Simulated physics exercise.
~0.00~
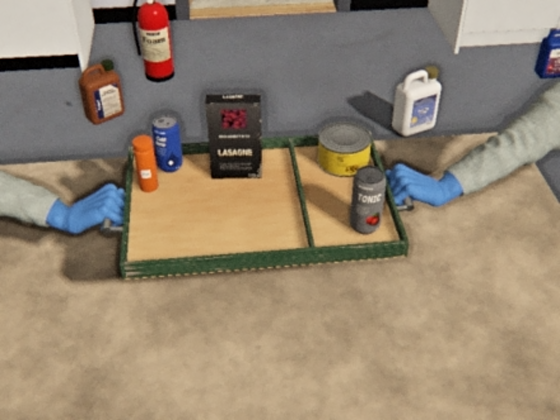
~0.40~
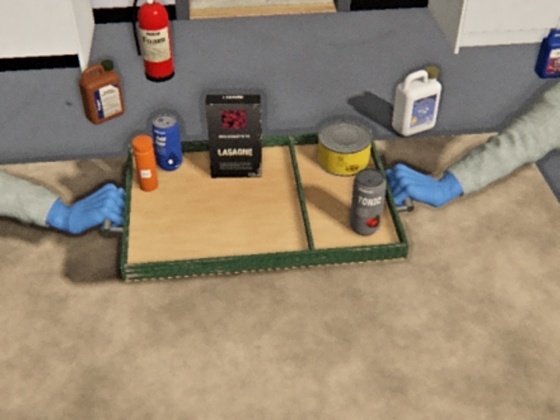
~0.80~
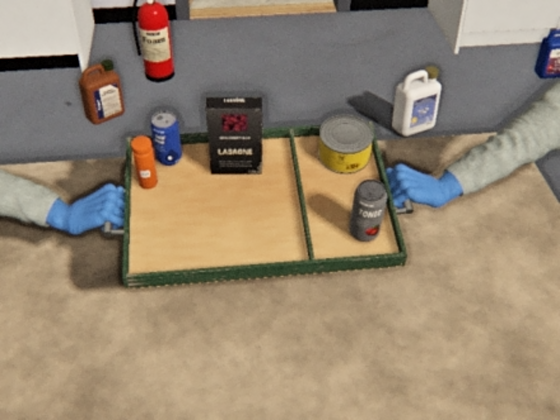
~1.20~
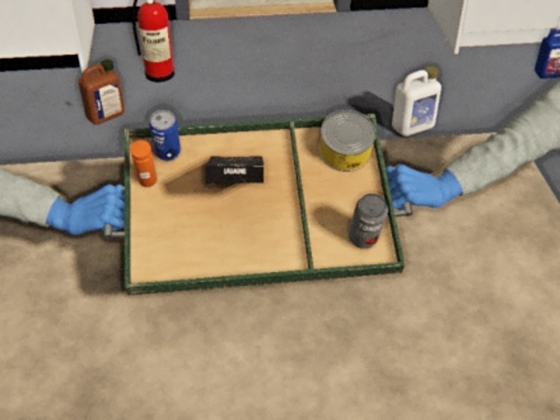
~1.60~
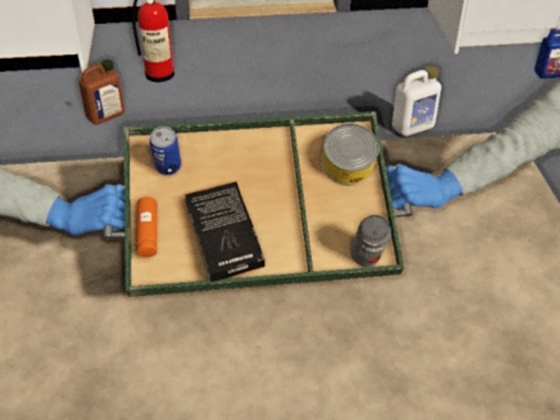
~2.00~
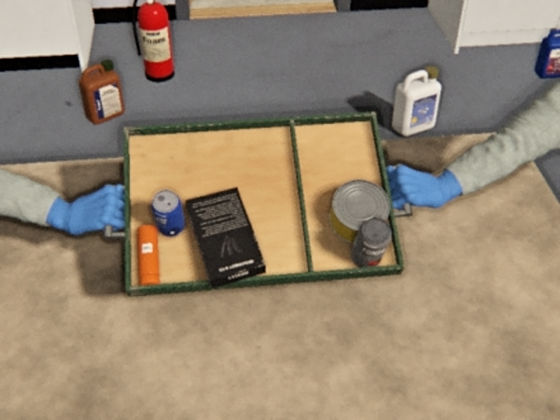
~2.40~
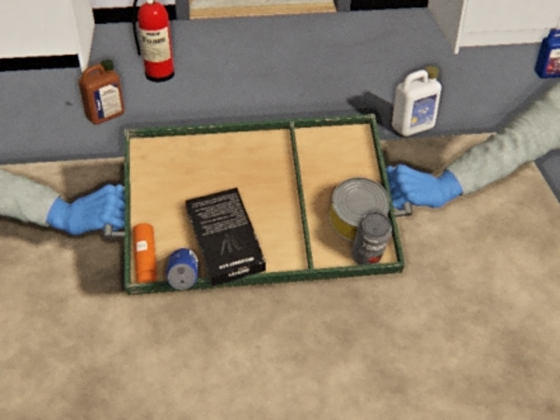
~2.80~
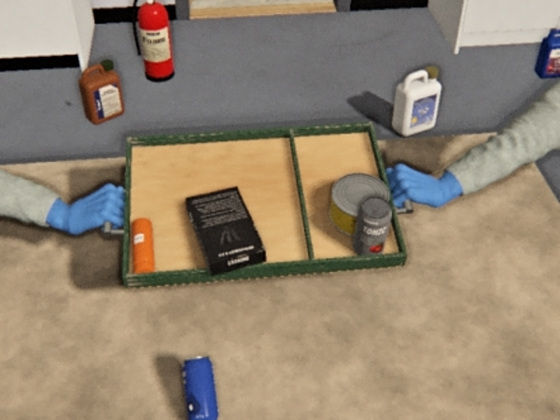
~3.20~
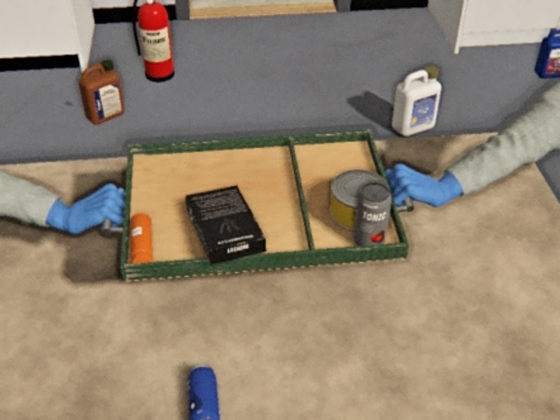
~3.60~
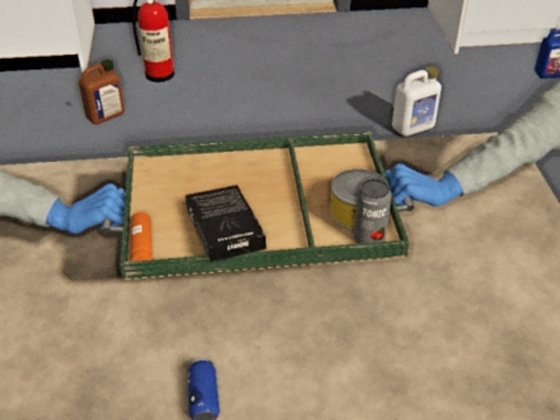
The video shows two gloved hands tilting a tray toward the viewer; the black packet and orange shaker topple, the yellow tub and grey can slide, and the blue can drops off the near edge before the tray levels, ending lying on the surface in front.
